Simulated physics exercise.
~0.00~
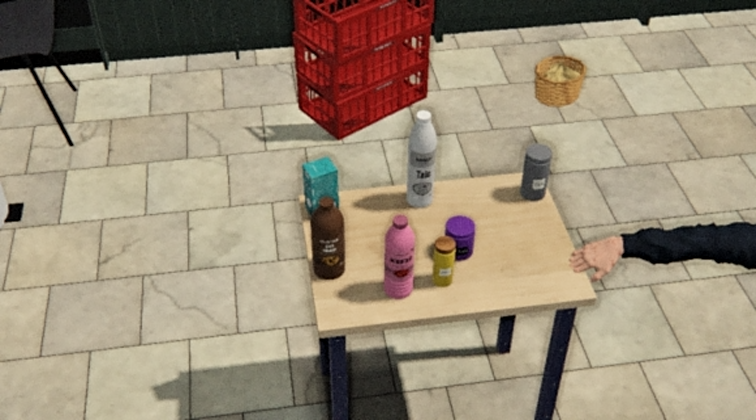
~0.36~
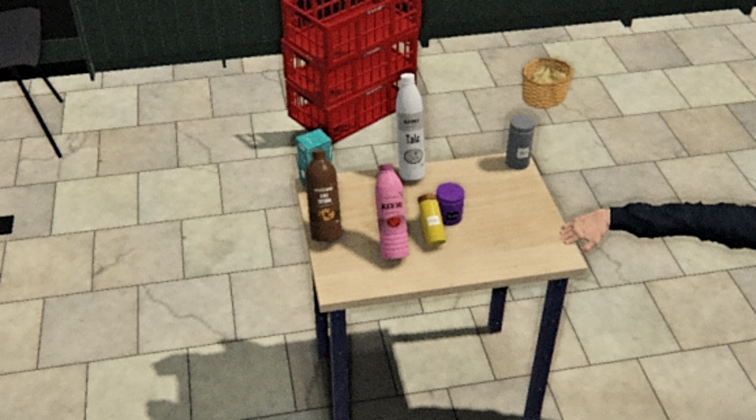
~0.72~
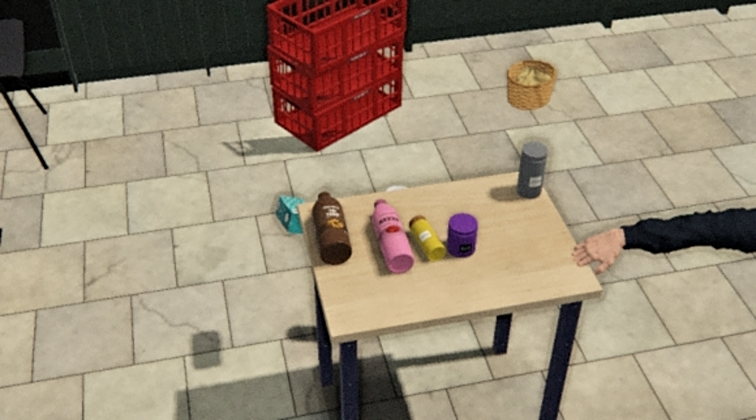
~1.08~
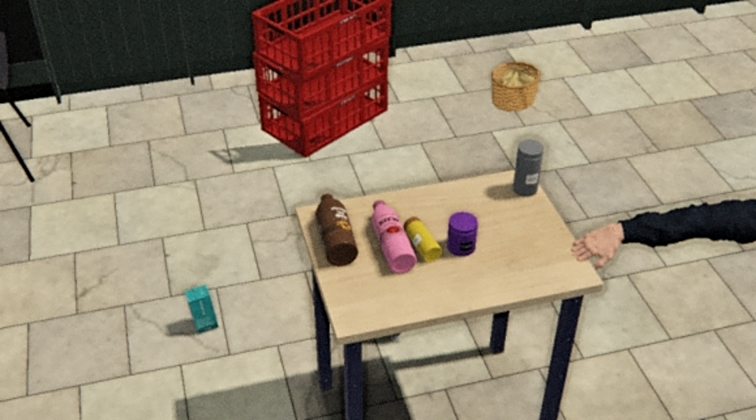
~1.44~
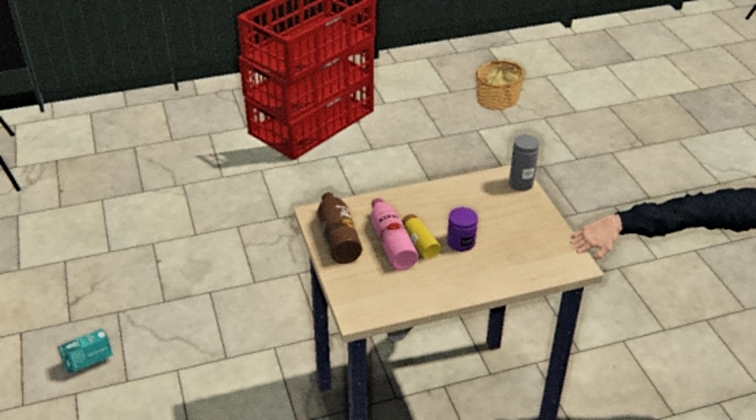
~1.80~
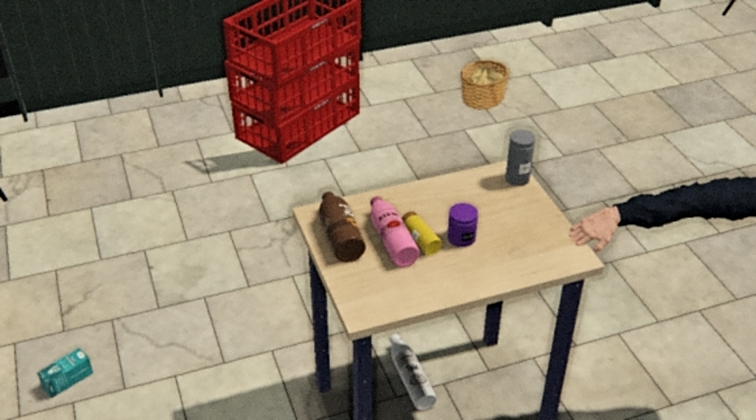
We see a small table holding seven containers jolt, toppling the brown and pink bottles and yellow shaker while the turquoise carton and white bottle fall to the floor; the purple and grey jars stay upright, and a hand remains by the table's right edge.
